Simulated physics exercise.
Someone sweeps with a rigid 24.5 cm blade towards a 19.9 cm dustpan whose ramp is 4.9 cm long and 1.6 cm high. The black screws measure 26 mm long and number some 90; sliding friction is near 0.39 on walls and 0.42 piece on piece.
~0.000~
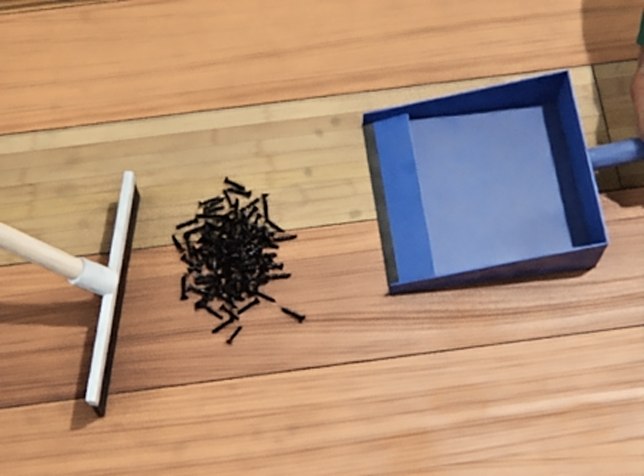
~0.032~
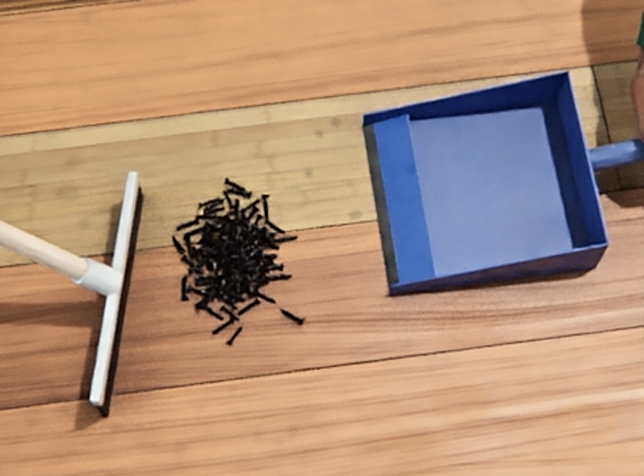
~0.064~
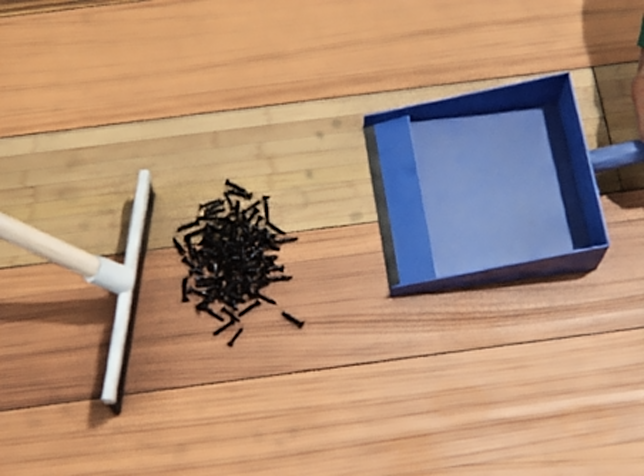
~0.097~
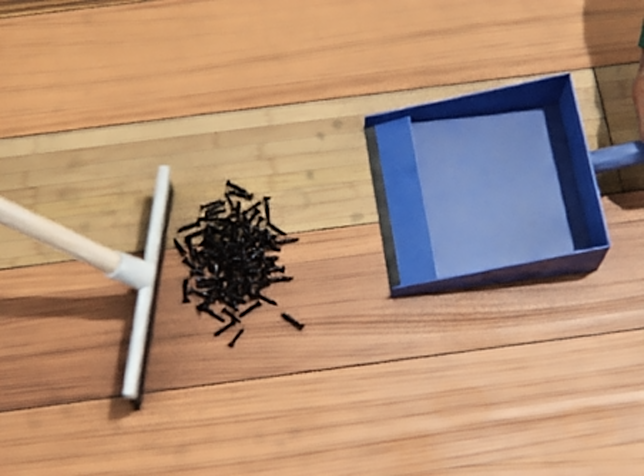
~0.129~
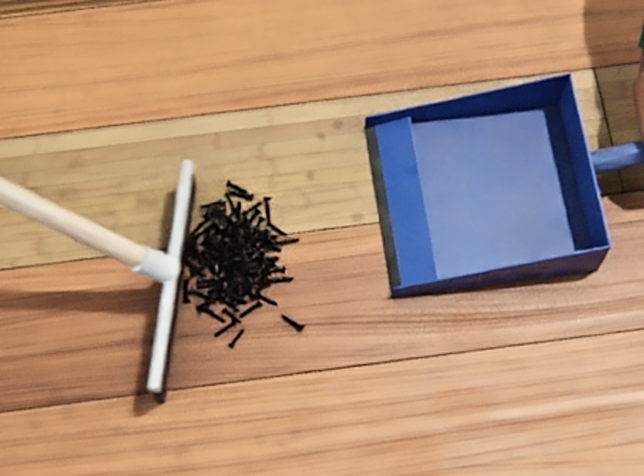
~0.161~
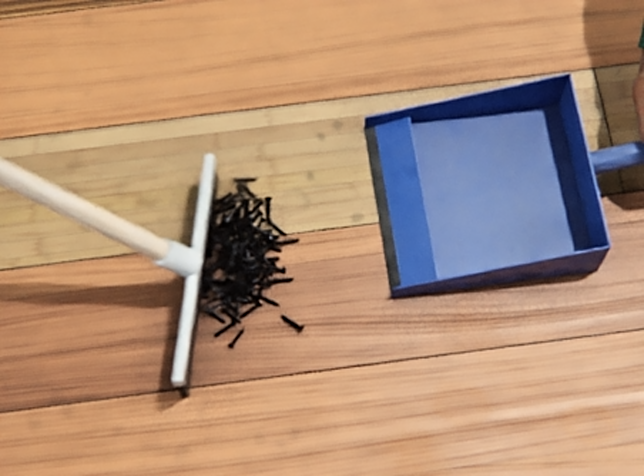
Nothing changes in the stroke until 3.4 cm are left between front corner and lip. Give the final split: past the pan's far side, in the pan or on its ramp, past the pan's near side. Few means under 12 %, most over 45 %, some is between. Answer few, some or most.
Far side: Few, pan: Some, near side: Some.
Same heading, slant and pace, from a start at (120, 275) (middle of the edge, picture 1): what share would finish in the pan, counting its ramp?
Some 15 per cent.
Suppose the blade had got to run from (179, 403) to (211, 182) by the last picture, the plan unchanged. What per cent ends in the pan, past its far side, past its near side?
Pan 25, far 0, near 25.
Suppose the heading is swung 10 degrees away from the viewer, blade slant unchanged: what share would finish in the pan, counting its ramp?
Then about 15 per cent.
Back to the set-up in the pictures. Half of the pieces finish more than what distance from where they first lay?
Roughly 16 cm.
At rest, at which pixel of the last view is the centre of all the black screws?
At about (372, 245).
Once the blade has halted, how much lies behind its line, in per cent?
Some 0 per cent.
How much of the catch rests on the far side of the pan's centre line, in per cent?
Some 40 per cent.
After 0.26 s, middle of the blade 12 cm from the lip; 0 % over the lip, far side 0 %, near side 10 %.
After 0.33 s, middle of the blade 8 cm from the lip; 0 % over the lip, far side 0 %, near side 15 %.
After 0.54 s, middle of the blade 6 cm from the lip; 20 % over the lip, far side 0 %, near side 15 %.
At rest (1.6 s), far side 0 %, pan 20 %, near side 15 %, in front of the lip or behind the blade 60 %.
